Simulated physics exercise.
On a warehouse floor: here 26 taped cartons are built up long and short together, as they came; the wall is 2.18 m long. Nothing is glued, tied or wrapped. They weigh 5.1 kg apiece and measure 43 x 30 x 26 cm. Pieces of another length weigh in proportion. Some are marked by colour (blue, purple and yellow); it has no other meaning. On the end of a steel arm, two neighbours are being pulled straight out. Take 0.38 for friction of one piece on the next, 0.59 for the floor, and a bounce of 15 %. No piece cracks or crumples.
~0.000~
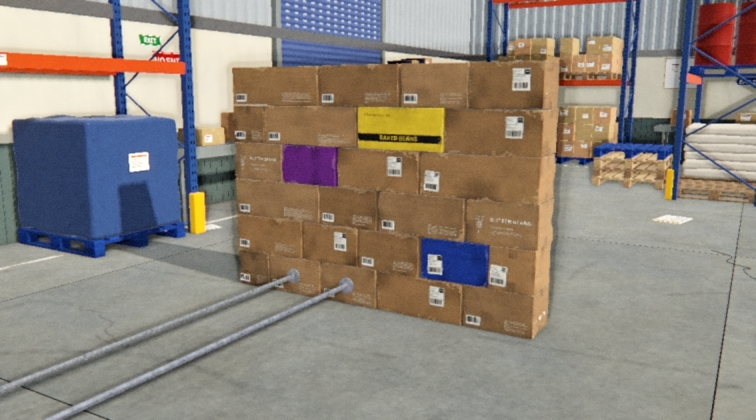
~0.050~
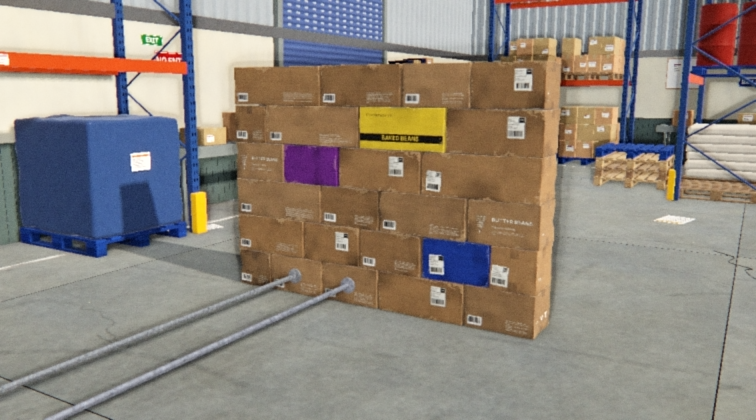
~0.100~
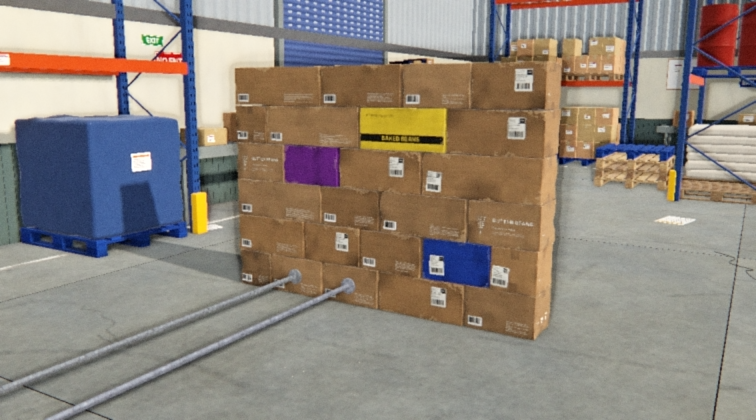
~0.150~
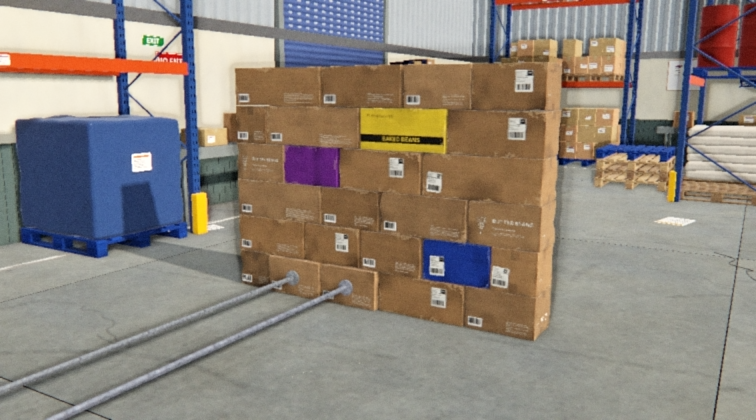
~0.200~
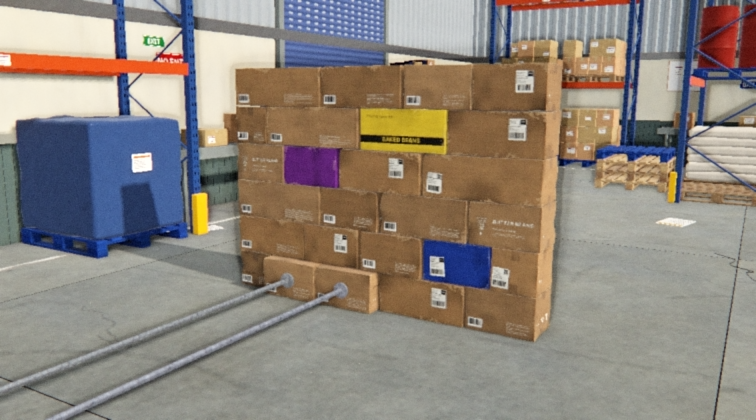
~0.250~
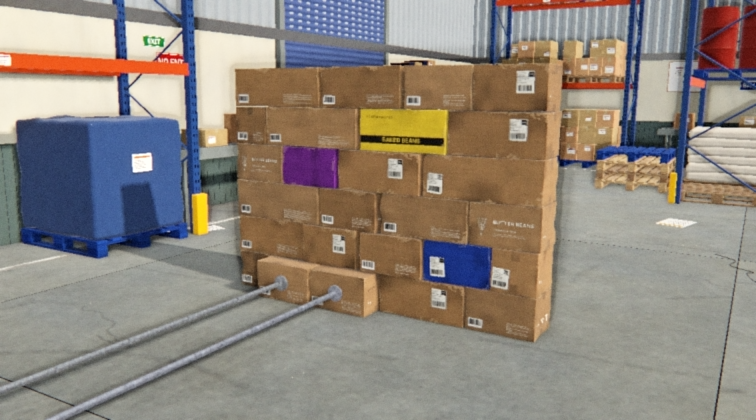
Two neighbouring cartons in the bottom row of a stacked cardboard wall sit still at first, each with a steel rod against its face. The rods then draw them slowly forward together, out toward the lower left, until they jut from the wall, while the purple, yellow and blue cartons above show hardly any movement.
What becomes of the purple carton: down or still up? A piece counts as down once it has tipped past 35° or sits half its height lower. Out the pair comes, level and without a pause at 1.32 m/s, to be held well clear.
The purple carton stays up.
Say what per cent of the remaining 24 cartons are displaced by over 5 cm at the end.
Shifted: 35 per cent.
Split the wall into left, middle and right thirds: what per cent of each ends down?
In per cent: Left 0, middle 20, right 0.
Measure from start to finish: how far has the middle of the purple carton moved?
Roughly 10 cm away.
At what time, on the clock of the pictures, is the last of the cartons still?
At about 1.0 s.
By 0.31 s, none of the 24 other cartons down, 8 disturbed; purple carton moved 39 mm.
By 0.38 s, none of the 24 other cartons down, 12 disturbed; purple carton moved 58 mm.
By 0.50 s, none of the 24 other cartons down, 15 disturbed; purple carton moved 8 cm; yellow carton moved 58 mm.
By 0.66 s, 1 of the 24 other cartons down; purple carton moved 8 cm; yellow carton moved 56 mm.
When it is over (1.0 s), 1 of the 24 other cartons down; purple carton moved 8 cm; yellow carton moved 57 mm; blue carton unmoved. In pixels of the last frame, middles, purple carton near (316, 166), yellow carton near (409, 131).
